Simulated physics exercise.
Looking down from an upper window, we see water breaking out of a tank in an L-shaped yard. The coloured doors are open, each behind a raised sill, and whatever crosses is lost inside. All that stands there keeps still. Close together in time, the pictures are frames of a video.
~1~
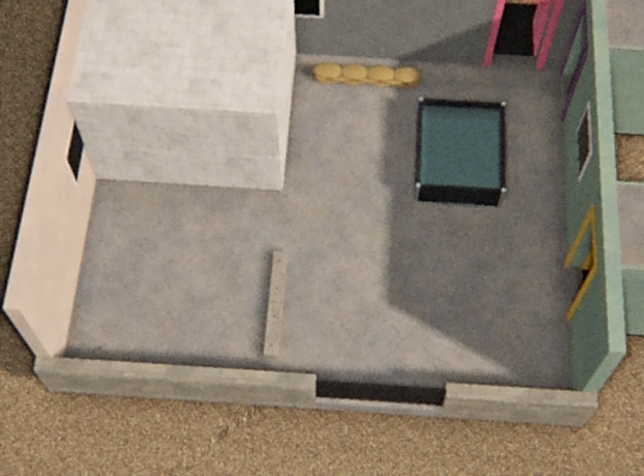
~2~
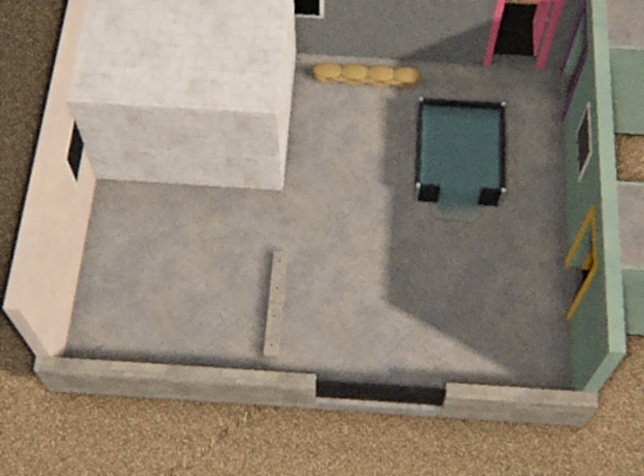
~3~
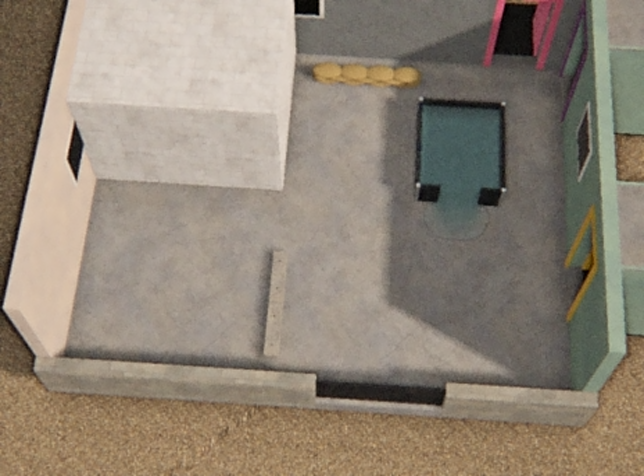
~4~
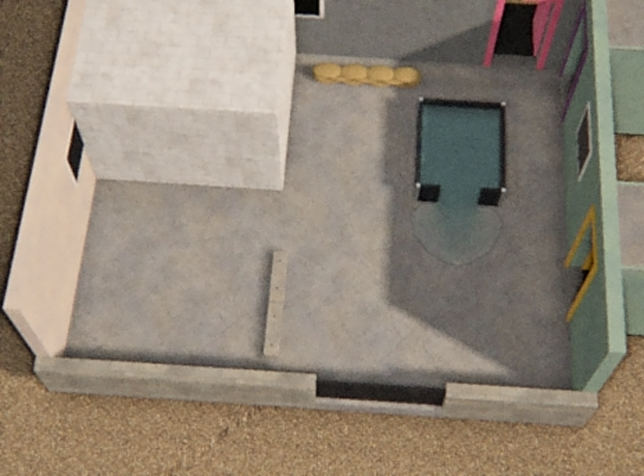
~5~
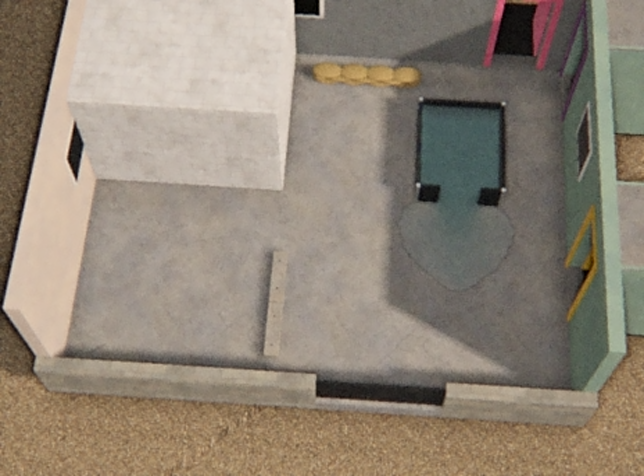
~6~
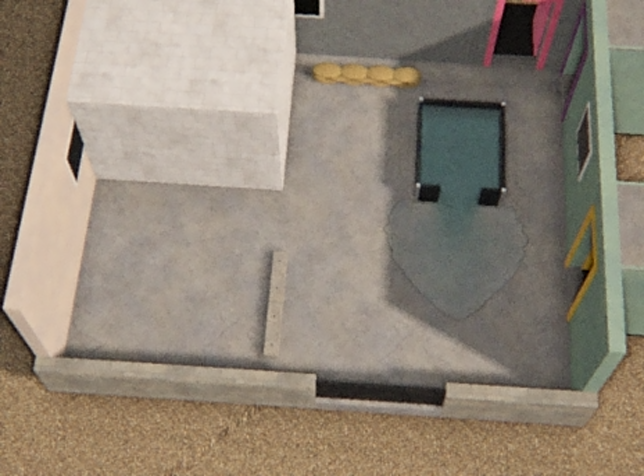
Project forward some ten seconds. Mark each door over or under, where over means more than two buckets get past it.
Yellow door - under; purple door - under; pink door - under.
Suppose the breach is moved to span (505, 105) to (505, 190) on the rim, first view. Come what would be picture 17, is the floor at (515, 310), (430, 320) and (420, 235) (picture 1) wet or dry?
Submerged, bone-dry, bone-dry.
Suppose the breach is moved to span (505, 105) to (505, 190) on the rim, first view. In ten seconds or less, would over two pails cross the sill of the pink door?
Note: Pink overshoots.
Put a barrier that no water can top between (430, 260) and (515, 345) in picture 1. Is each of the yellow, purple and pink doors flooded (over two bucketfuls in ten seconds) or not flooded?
Yellow: Above the mark; purple: Below the mark; pink: Below the mark.
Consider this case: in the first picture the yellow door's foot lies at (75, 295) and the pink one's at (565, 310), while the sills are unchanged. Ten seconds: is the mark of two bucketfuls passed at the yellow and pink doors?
Result: Yellow door stays beneath the limit, and pink door goes beyond the limit.
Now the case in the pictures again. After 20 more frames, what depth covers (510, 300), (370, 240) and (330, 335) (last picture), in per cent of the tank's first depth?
4, 2 and 4 in a hundred, in turn.
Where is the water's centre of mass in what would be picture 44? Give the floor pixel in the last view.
Close to (441, 276).
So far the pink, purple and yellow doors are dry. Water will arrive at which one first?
Result: The yellow one.
A moment on, water covers 20 % of the floor; the yellow door not reached, the purple door not reached, the pink door not reached.
Next, water covers 30 % of the floor; the yellow door wet at the sill, nothing in, the purple door not reached, the pink door not reached.
Then, water covers 30 % of the floor; the yellow door wet at the sill, nothing in, the purple door not reached, the pink door not reached.
Later, water covers 35 % of the floor; the yellow door wet at the sill, nothing in, the purple door not reached, the pink door not reached.
In the end, water covers 55 % of the floor; the yellow door wet at the sill, nothing in, the purple door wet at the sill, nothing in, the pink door wet at the sill, nothing in.
